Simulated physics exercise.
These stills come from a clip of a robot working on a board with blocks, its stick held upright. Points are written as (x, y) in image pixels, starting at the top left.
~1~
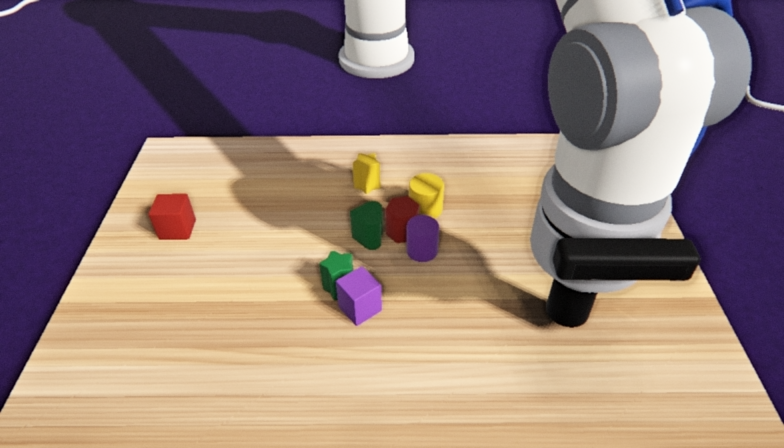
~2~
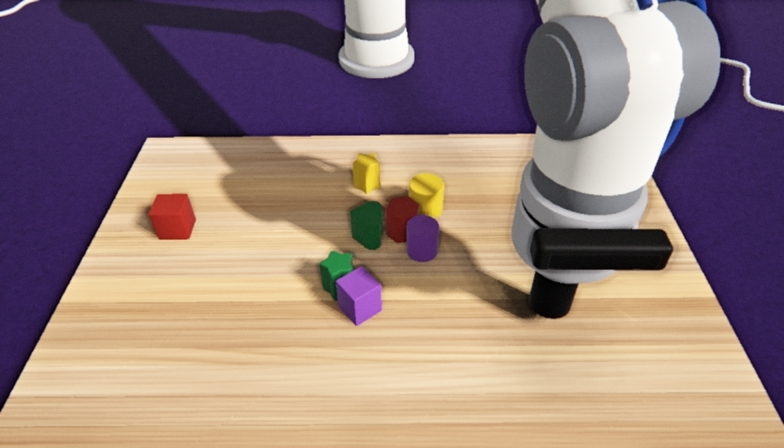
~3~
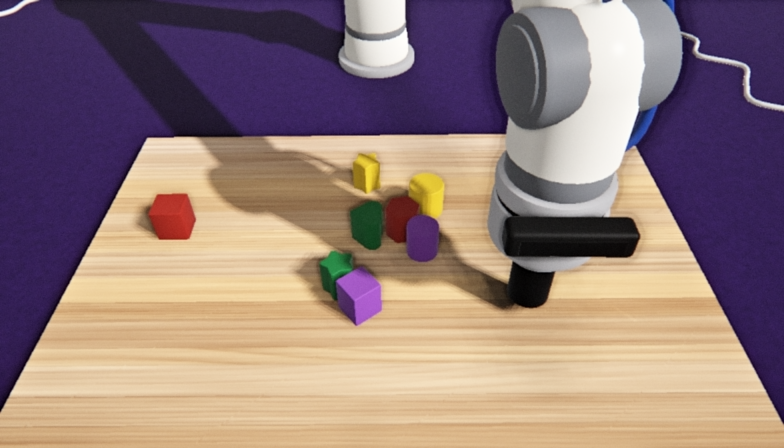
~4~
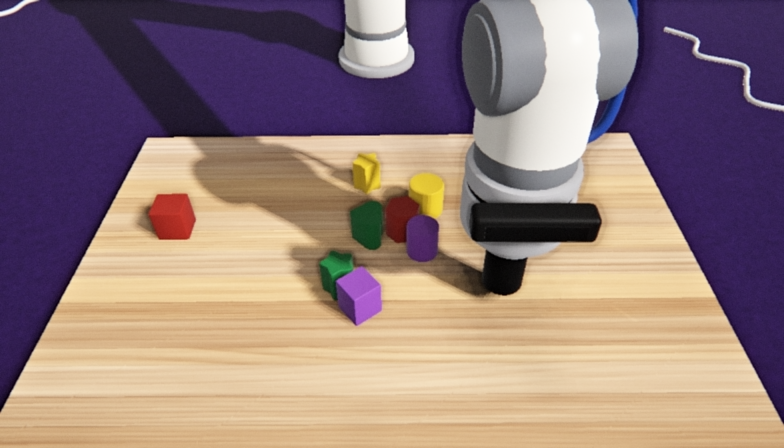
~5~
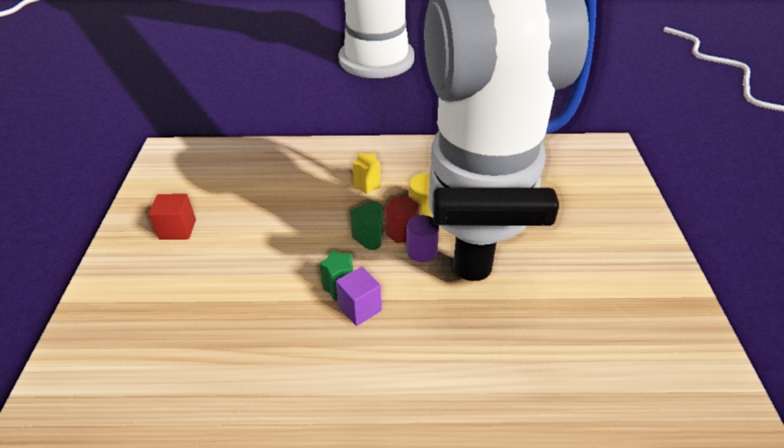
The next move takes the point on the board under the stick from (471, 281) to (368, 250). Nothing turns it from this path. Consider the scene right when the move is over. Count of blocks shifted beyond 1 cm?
When the path ends, I think you'll find three or more blocks out of place by more than 1 cm.
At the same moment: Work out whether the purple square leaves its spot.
The block stays on its spot.
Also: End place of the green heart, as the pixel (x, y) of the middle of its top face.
Just about (355, 203).
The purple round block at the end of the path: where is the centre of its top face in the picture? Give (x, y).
I'd say the purple round block ends with its top centre at (389, 204).
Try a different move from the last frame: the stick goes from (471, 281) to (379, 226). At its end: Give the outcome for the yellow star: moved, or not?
It is moved from its place.
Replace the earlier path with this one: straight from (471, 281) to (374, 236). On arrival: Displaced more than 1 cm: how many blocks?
The push moves three or more blocks more than 1 cm.
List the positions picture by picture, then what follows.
In the first frame, stick tip at (567, 311); block tops, green star at (337, 262); purple square at (358, 283); green heart at (369, 212); red six-sided block at (403, 206); purple round block at (423, 225).
In the second frame, stick at (549, 303); blocks unchanged.
In the third frame, stick at (527, 293); blocks unchanged.
In the fourth frame, stick at (502, 281); blocks unchanged.
In the fifth frame, stick at (473, 267); green star at (337, 262); purple square at (358, 283); green heart at (369, 212); red six-sided block at (403, 206); purple round block at (423, 225).
The first path, step by step. One third of the way, stick at (436, 256); red six-sided block at (400, 203); purple round block at (419, 222).
Two thirds of the way, stick at (401, 246); red six-sided block at (394, 188), turned 25° anticlockwise; purple round block at (401, 209).
At the end, stick at (368, 236); green star in place; purple square in place; green heart at (355, 203), turned 40° clockwise; red six-sided block at (395, 185), turned 30° anticlockwise; purple round block at (389, 204).
